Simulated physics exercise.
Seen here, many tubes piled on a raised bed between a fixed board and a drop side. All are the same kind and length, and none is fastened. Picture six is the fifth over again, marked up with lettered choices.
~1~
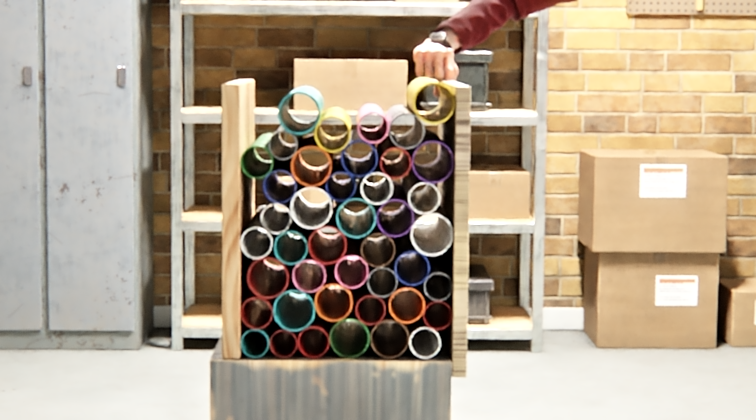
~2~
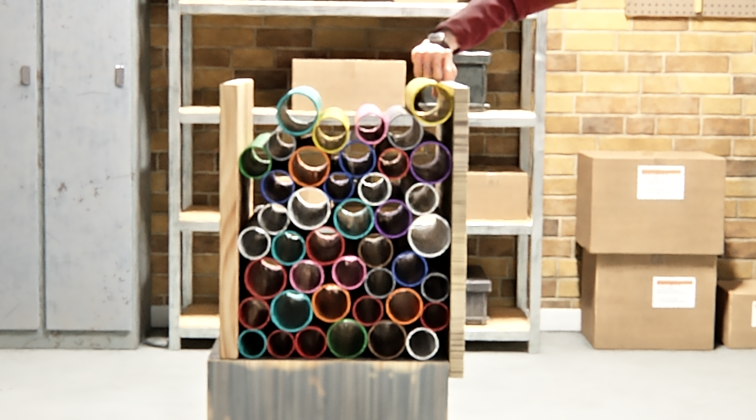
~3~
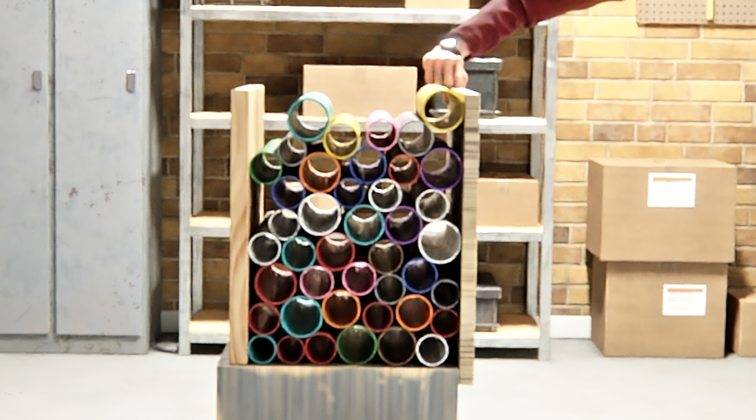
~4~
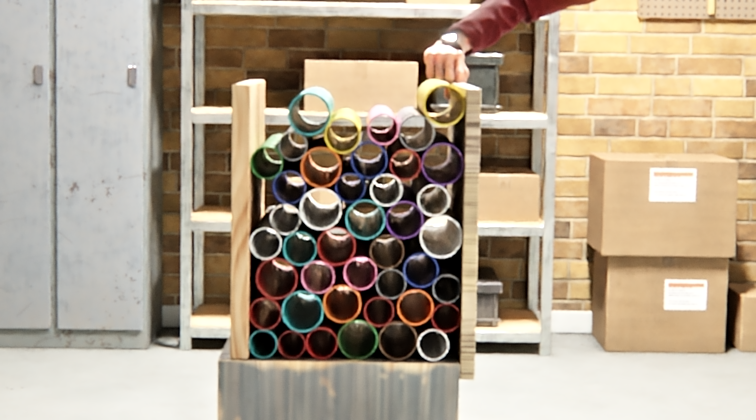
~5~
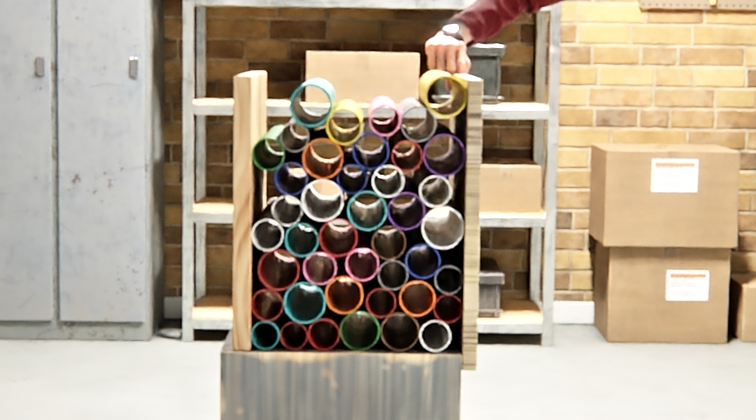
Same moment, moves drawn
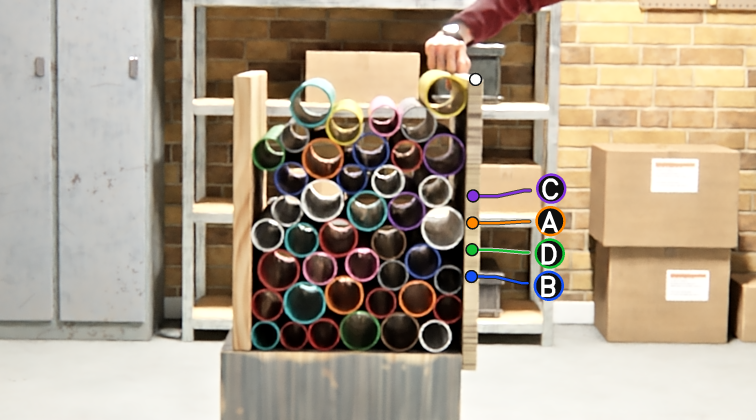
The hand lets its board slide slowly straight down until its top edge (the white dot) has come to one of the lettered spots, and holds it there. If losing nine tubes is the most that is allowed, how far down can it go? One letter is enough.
Lower it to D and no more.
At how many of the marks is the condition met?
The number is three.
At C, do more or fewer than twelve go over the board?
At C, fewer than twelve.
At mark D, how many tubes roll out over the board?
At D the number is six.
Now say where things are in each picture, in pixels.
In the first picture, a white tube (424, 198); a purple tube (433, 162); a green tube (257, 162).
In the second picture, a green tube (255, 162); a turquoise tube (297, 114).
In the third picture, side board (460, 224); a turquoise tube (262, 349).
In the fourth picture, a white tube (433, 345); a red tube (379, 312).
In the fifth picture, a pink tube (362, 264); a red tube (338, 237); a white tube (435, 191).
On the marked copy, A at (473, 223); B at (471, 276); C at (473, 196); D at (472, 250); the white dot at (476, 80).
With D. Early on, top of the board (466, 151).
Further on, top of the board (464, 230).
At the end, top of the board (464, 249), about six out over the board.
As for the rest, A about six out over the board; B more than nine out over the board; C three out over the board.
